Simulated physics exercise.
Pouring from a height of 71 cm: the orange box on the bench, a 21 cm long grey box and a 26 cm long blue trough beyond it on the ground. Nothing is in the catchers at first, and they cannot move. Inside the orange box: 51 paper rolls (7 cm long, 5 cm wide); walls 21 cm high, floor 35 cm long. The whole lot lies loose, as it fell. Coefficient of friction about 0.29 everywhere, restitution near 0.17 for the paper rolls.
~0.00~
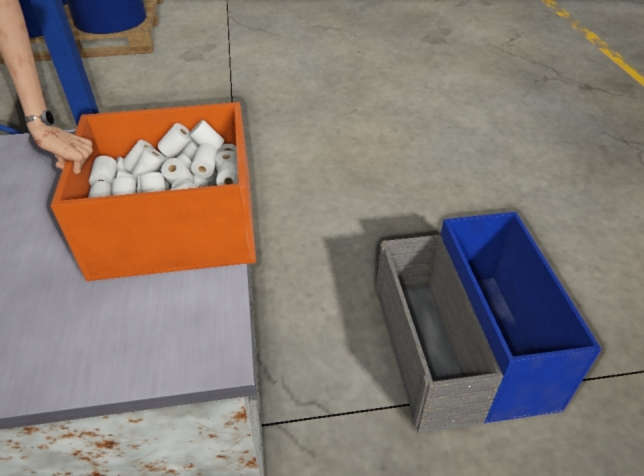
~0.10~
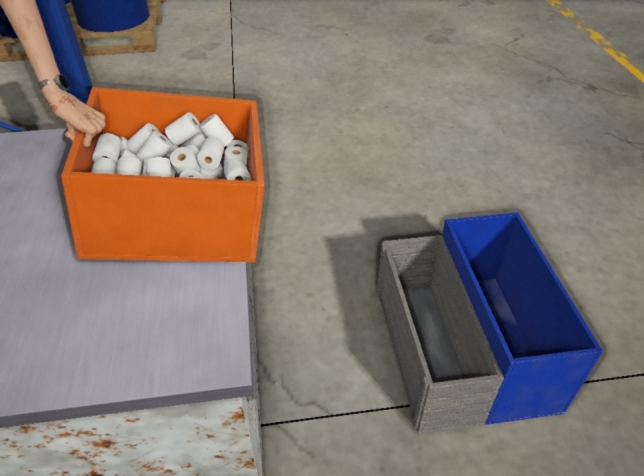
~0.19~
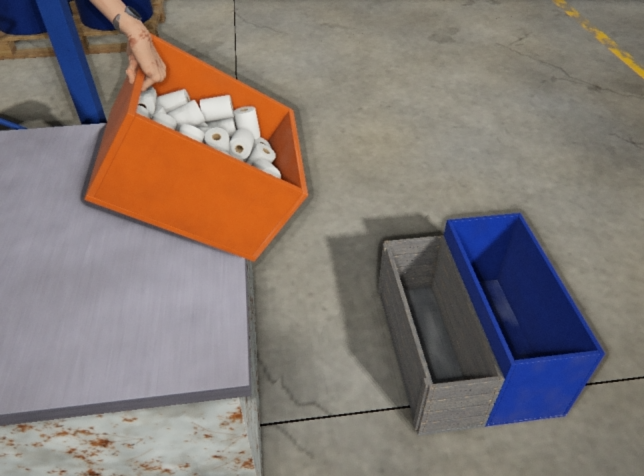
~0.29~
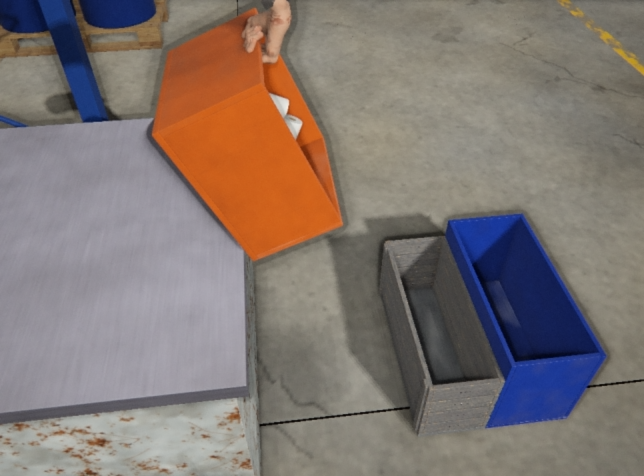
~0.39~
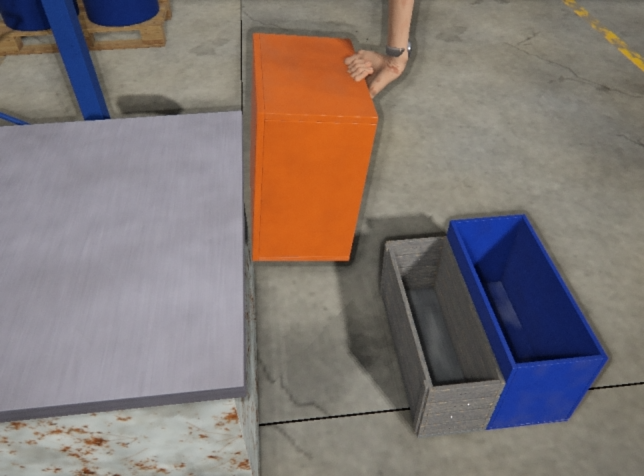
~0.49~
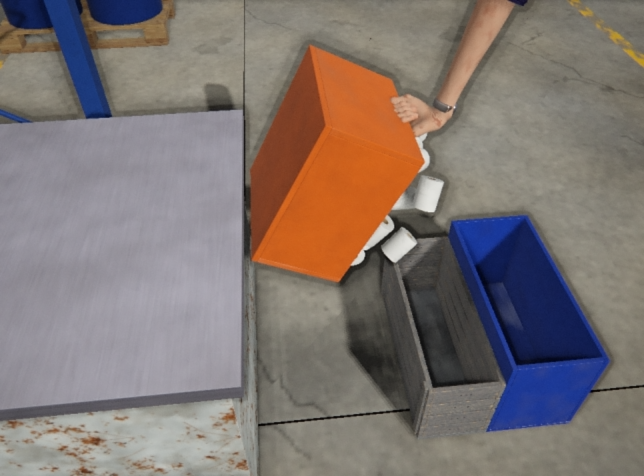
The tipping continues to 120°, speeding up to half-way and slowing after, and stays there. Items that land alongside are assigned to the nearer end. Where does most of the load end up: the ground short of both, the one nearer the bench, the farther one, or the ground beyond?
Nearer.
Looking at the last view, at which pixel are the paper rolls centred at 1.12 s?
At about (426, 348).
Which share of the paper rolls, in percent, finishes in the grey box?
50 %.
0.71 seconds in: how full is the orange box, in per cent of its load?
5 %.
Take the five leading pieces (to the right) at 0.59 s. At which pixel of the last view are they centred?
They're centred near (479, 231).
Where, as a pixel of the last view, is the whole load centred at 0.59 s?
The middle of the load sits near (398, 222).
After 0.59 s, tilt 120°; 10 still in the orange box and 41 in the air.
After 0.71 s, tilt 120°; 3 still in the orange box, 13 in the grey box, 9 in the blue trough, 3 on the ground short of the grey box and 23 in the air.
After 0.89 s, tilt 120°; 23 in the grey box, 10 in the blue trough, 7 on the ground short of the grey box and 11 in the air.
Outcome (at 1.12 s), 26 in the grey box, 10 in the blue trough and 15 on the ground short of the grey box.
